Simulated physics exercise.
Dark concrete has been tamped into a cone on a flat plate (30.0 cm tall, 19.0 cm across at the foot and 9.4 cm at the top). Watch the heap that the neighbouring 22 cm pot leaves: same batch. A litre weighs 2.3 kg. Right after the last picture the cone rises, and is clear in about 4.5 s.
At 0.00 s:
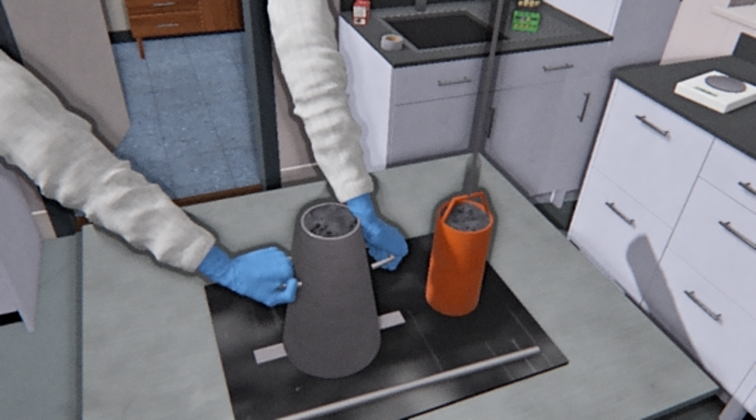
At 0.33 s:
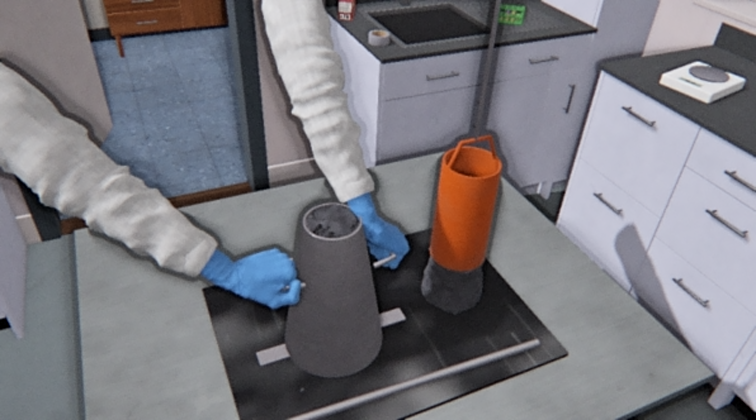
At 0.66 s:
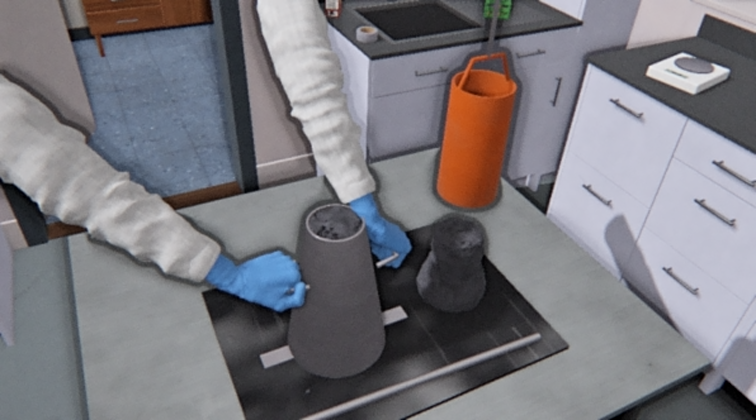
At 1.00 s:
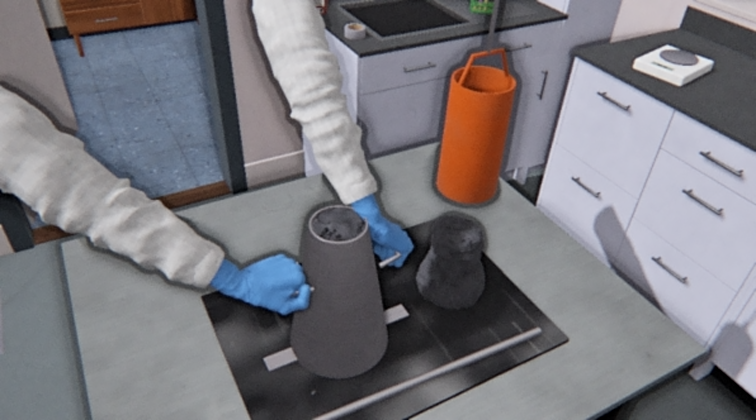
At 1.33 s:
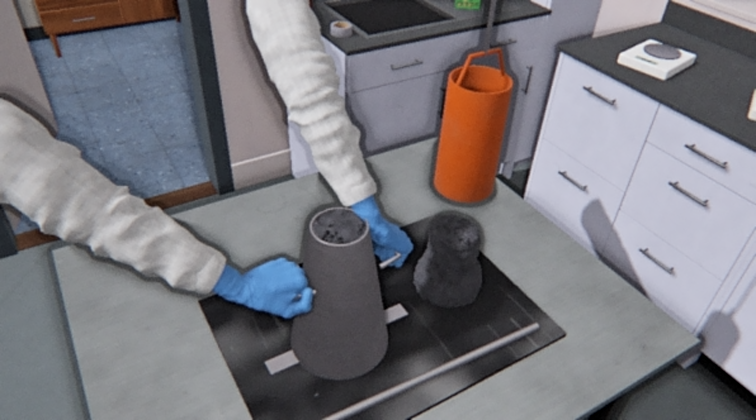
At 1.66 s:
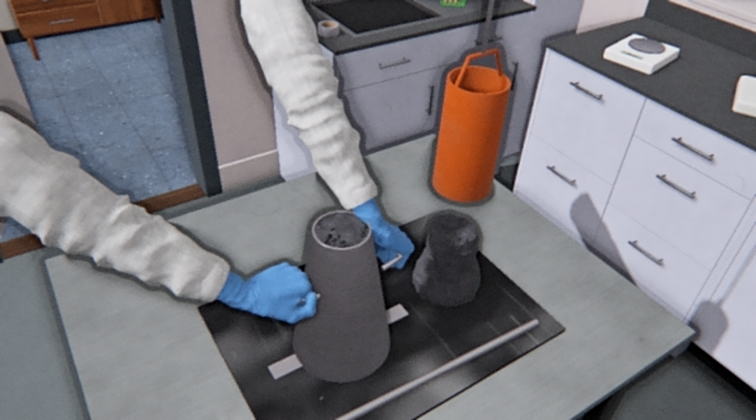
An orange cylindrical pot with a handle rises from the right of a black plate on a grey worktop, seen from above in a room with white cabinets, uncovering a dark, lumpy heap. To its left, blue-gloved hands in white sleeves stay at the sides of a grey, concrete-filled cone, which remains down. The pot then hangs almost still behind the heap as the view drifts slightly.
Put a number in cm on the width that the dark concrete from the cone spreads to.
Expect roughly 22 cm.
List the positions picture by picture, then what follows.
The first picture shows middle of the pot's mouth at (465, 217), still down; middle of the cone's top at (331, 221), not yet moved.
The second picture shows middle of the pot's mouth at (472, 163), raised 12 cm; middle of the cone's top at (333, 222), not yet moved.
The third picture shows middle of the pot's mouth at (484, 85), raised 27 cm; the pot's heap 17 cm high and 15 cm wide, top at (460, 233); middle of the cone's top at (336, 223), not yet moved.
The fourth picture shows middle of the pot's mouth at (484, 81), raised 28 cm; the pot's heap 17 cm high and 15 cm wide, top at (459, 231); middle of the cone's top at (339, 225), not yet moved.
The fifth picture shows middle of the pot's mouth at (481, 81), raised 28 cm; the pot's heap 17 cm high and 15 cm wide, top at (456, 229); middle of the cone's top at (339, 227), not yet moved.
The sixth picture shows middle of the pot's mouth at (479, 81), raised 28 cm; the pot's heap 17 cm high and 15 cm wide, top at (455, 229); middle of the cone's top at (342, 230), not yet moved.
After 2.8 s, the cone is up 7.2 cm; the dark concrete has come down 4.5 cm to 25 cm and is 21 cm wide.
After 3.9 s, the cone is up 19 cm; the dark concrete has come down 5.3 cm to 25 cm and is 22 cm wide.
After 5.0 s, the cone is up 30 cm; the dark concrete has come down 5.6 cm to 24 cm and is 22 cm wide.
After 6.4 s, the cone is clear; the dark concrete has come down 5.8 cm to 24 cm and is 22 cm wide.
After 6.9 s, at rest, the cone is clear; the dark concrete has come down 5.8 cm to 24 cm and is 22 cm wide.
